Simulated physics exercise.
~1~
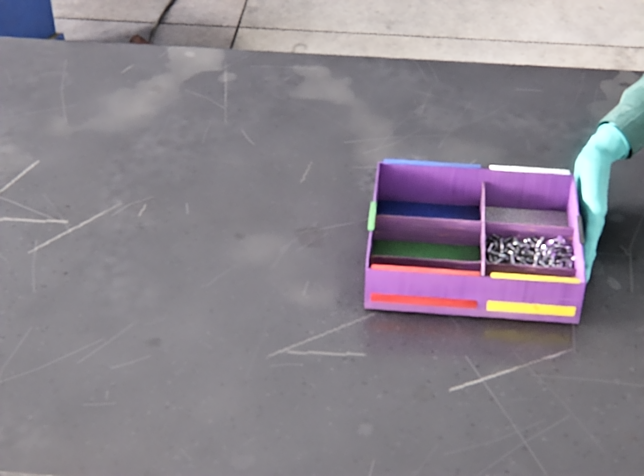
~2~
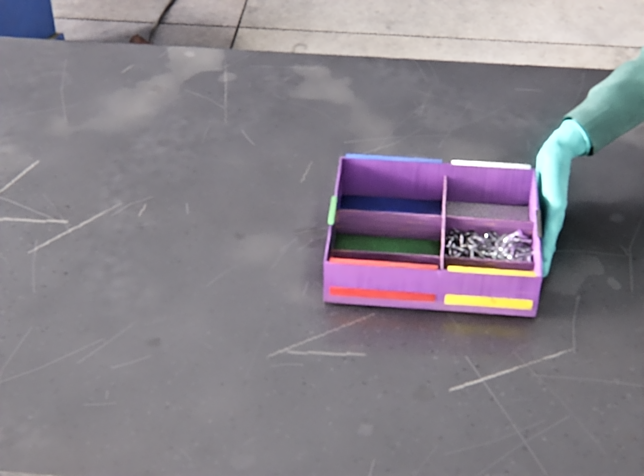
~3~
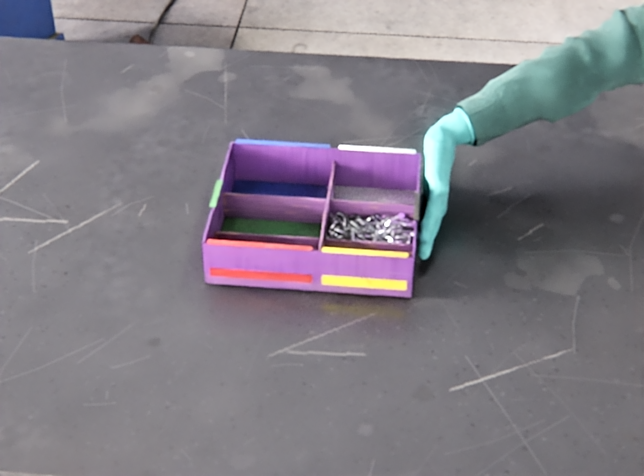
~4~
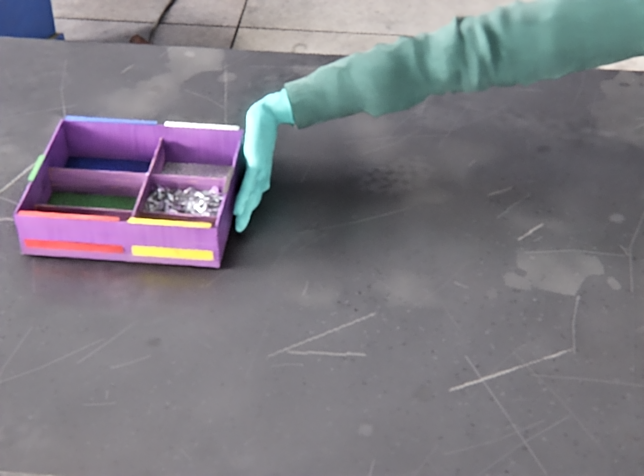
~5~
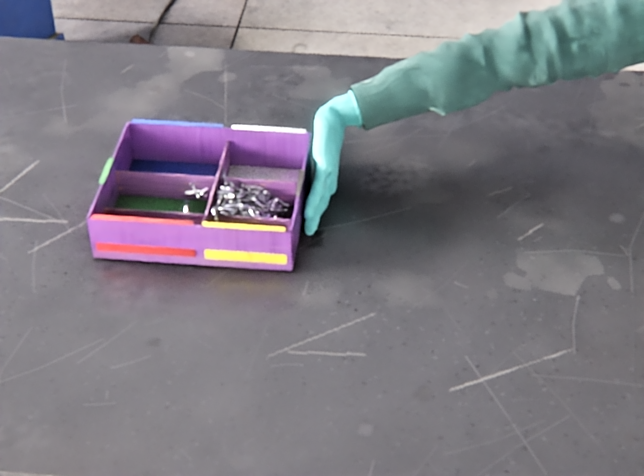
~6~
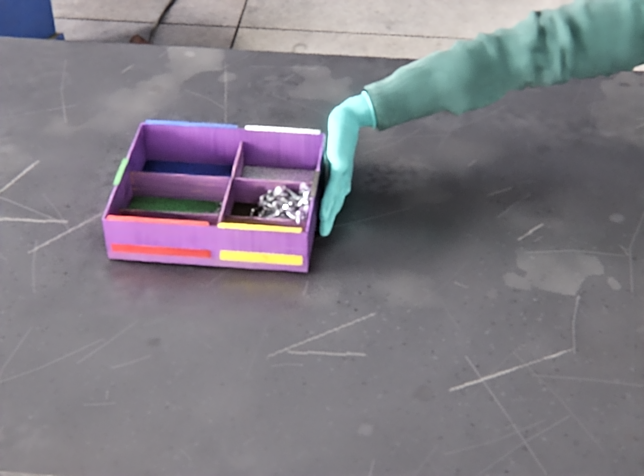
Gloved hand sliding a purple divided tray of small screws left, then slightly right, a few spilling into the green-floored compartment.
